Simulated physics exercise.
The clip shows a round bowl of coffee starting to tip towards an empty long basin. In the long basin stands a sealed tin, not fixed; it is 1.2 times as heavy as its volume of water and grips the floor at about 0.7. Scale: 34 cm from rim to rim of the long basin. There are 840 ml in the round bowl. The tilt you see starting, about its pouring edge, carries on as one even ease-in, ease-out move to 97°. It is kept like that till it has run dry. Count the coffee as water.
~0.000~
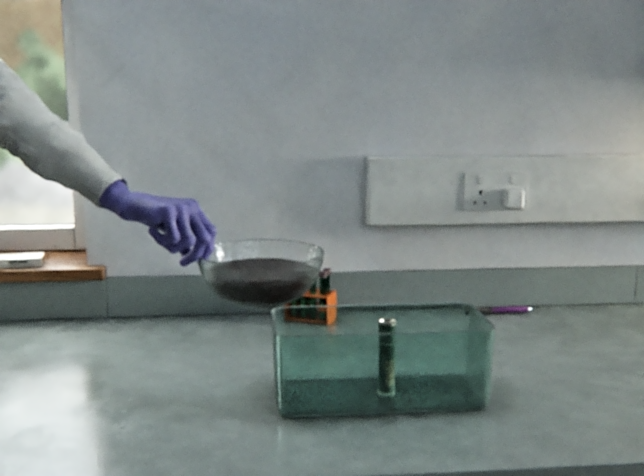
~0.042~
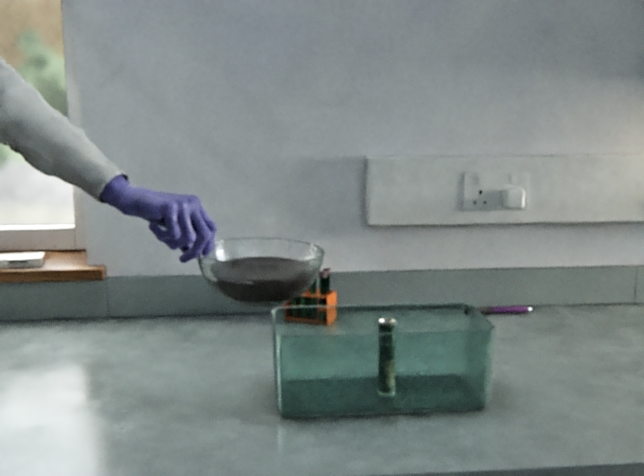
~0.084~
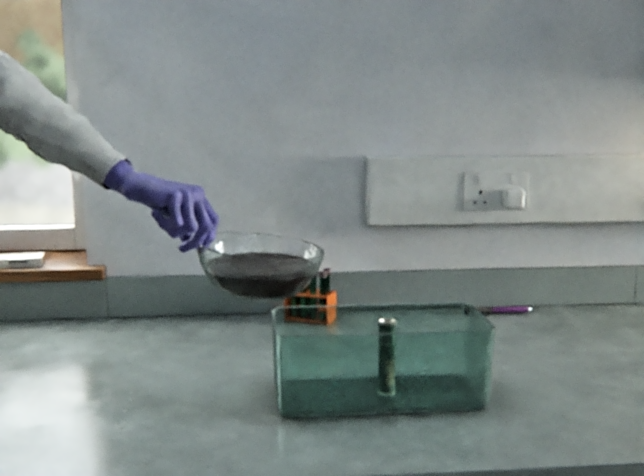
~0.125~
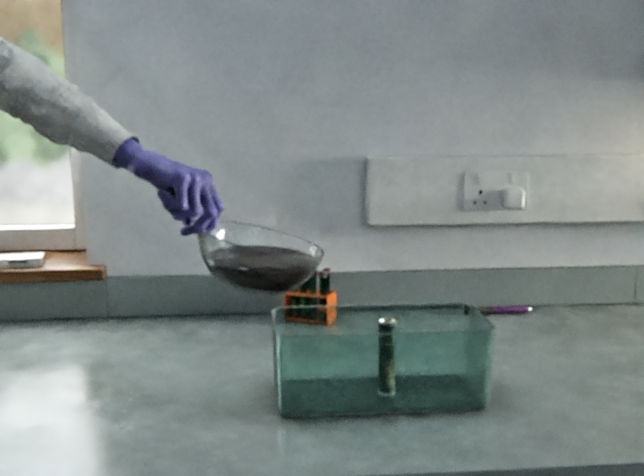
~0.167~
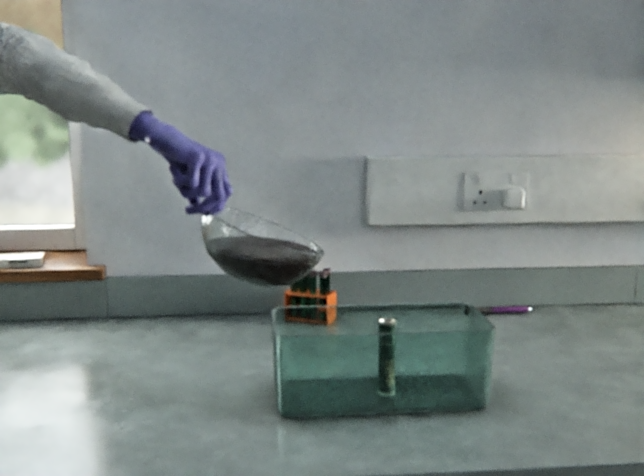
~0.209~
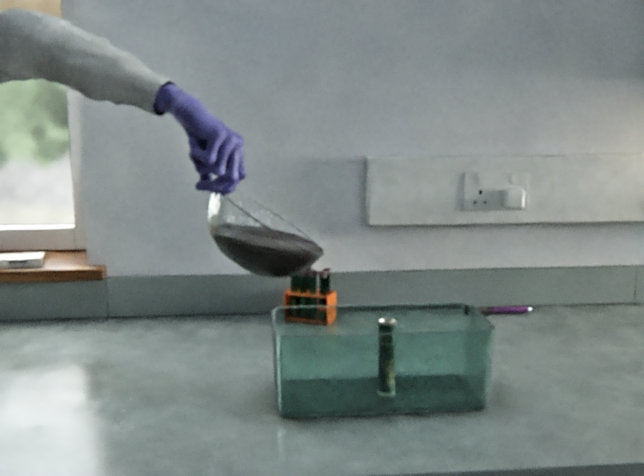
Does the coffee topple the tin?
The tin remains upright.
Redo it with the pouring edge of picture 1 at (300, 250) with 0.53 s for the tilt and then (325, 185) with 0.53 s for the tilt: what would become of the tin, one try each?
First it falls; then it topples.
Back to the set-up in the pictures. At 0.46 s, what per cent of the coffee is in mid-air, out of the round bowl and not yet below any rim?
Some 62 per cent.
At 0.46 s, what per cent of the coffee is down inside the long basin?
About 6 per cent.
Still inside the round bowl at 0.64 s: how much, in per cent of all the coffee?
Some 0 per cent.
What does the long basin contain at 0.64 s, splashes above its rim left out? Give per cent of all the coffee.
Some 90 per cent.
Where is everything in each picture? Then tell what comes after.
In the first picture, it leans 0°; its right rim is at (323, 252); the coffee meets the walls at (204, 271) and (317, 268); the long basin's rim runs from (274, 323) to (482, 317); the tin's top is at (387, 325).
In the second picture, it leans 2°; its right rim is at (323, 252); the coffee meets the walls at (205, 269) and (316, 267).
In the third picture, it leans 6°; its right rim is at (323, 252); the coffee meets the walls at (204, 263) and (316, 263).
In the fourth picture, it leans 13°; its right rim is at (323, 252); the coffee meets the walls at (205, 255) and (317, 258).
In the fifth picture, it leans 22°; its right rim is at (322, 252); the coffee meets the walls at (207, 242) and (318, 252).
In the sixth picture, it leans 33°; its right rim is at (322, 252); the coffee meets the walls at (211, 226) and (320, 245).
Then, 0.46 s in, the tilt is 92° and 32 per cent is still to pour; the tin stands where it began.
Then, 0.64 s in, the tilt is 97° and 0 per cent is still to pour; the tin stands where it began.
Then, 0.82 s in, the tilt is 97° and 0 per cent is still to pour; the tin stands where it began.
Then, 1.03 s in, the tilt is 97° and 0 per cent is still to pour; the tin stands where it began.
Finally, the tin stands where it began.
